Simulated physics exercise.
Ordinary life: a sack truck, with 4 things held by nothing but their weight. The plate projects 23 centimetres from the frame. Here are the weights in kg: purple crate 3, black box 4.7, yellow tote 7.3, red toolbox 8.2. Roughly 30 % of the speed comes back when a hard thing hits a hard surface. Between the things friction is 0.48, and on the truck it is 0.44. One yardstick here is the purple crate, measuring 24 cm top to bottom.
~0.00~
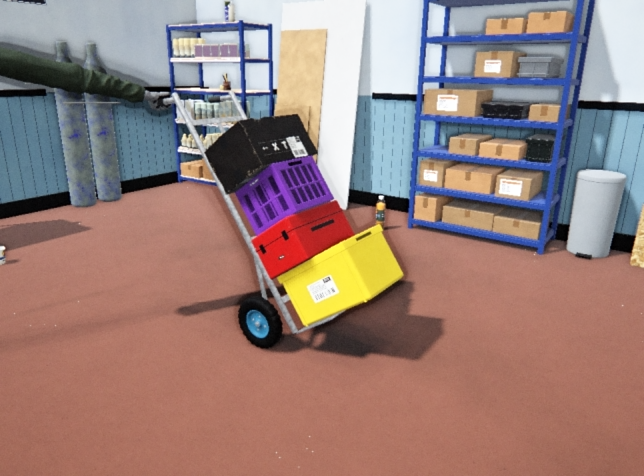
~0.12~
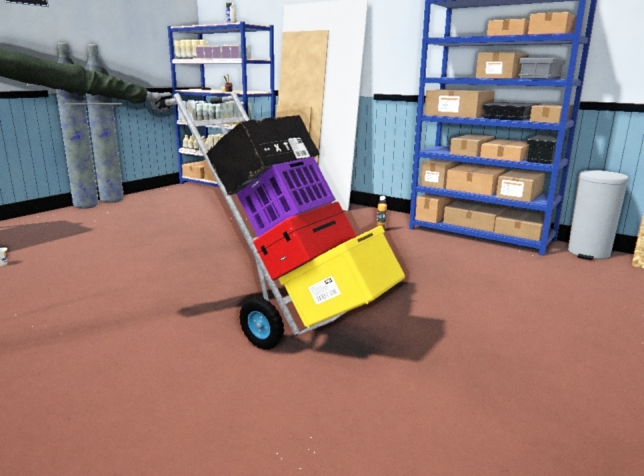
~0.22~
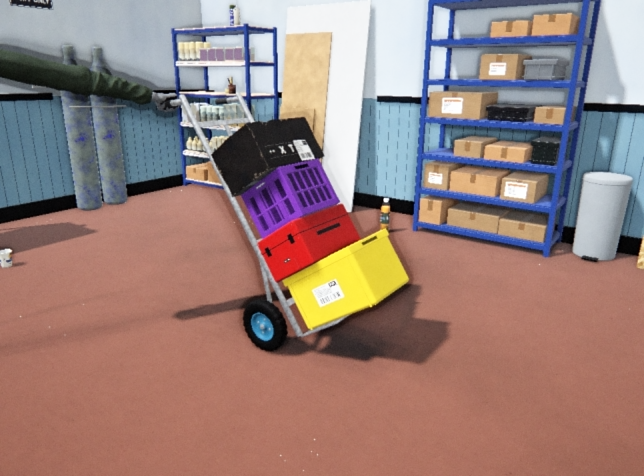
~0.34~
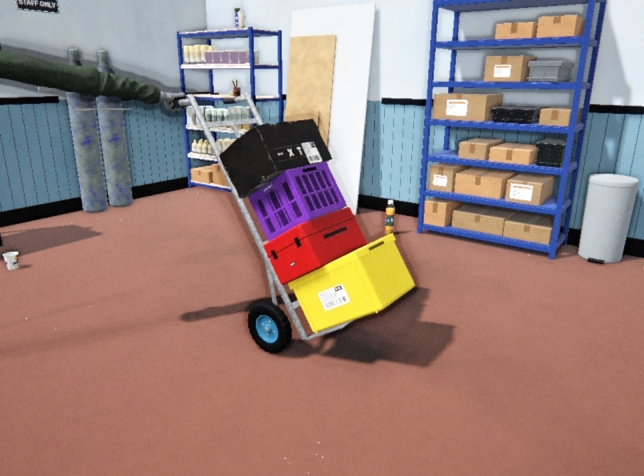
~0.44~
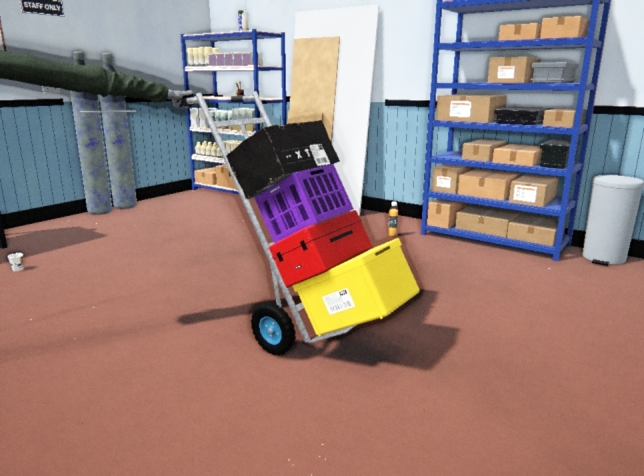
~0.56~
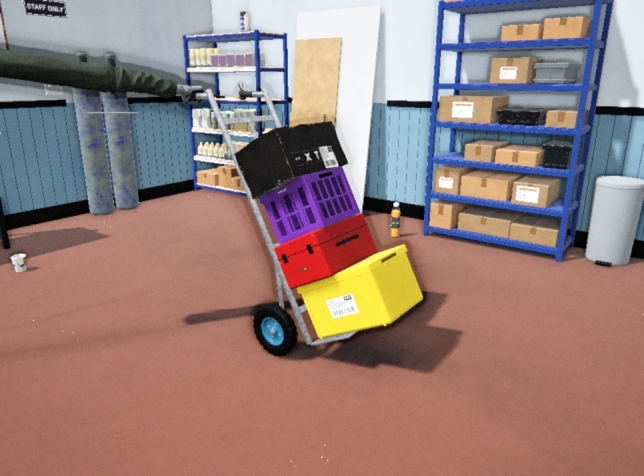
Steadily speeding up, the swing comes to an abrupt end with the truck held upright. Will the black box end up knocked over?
No, it remains on its base.
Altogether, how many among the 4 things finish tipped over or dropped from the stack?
Total count: 0.
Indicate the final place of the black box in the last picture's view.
In the end it sits at around (363, 179).
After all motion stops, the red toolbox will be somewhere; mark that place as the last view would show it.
Near (355, 276).
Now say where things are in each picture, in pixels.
The first picture shows leaning back 35°; black box (263, 153); purple crate (285, 196).
The second picture shows leaning back 35°; red toolbox (306, 240); purple crate (287, 197).
The third picture shows leaning back 34°; yellow tote (347, 280); red toolbox (310, 242).
The fourth picture shows leaning back 33°; purple crate (298, 201); yellow tote (352, 284).
The fifth picture shows leaning back 31°; red toolbox (322, 247); purple crate (305, 203).
The sixth picture shows leaning back 28°; black box (293, 159); yellow tote (361, 293).
After 1.16 s, leaning back 1°.
After 1.36 s, truck upright; black box tipped 4° from how it sat near (374, 180); purple crate tipped 4° from how it sat; red toolbox tipped 3° from how it sat.
At rest (2.2 s), all 4 in place, give or take 10 cm. Seen from the same camera at the end, black box near (363, 179).
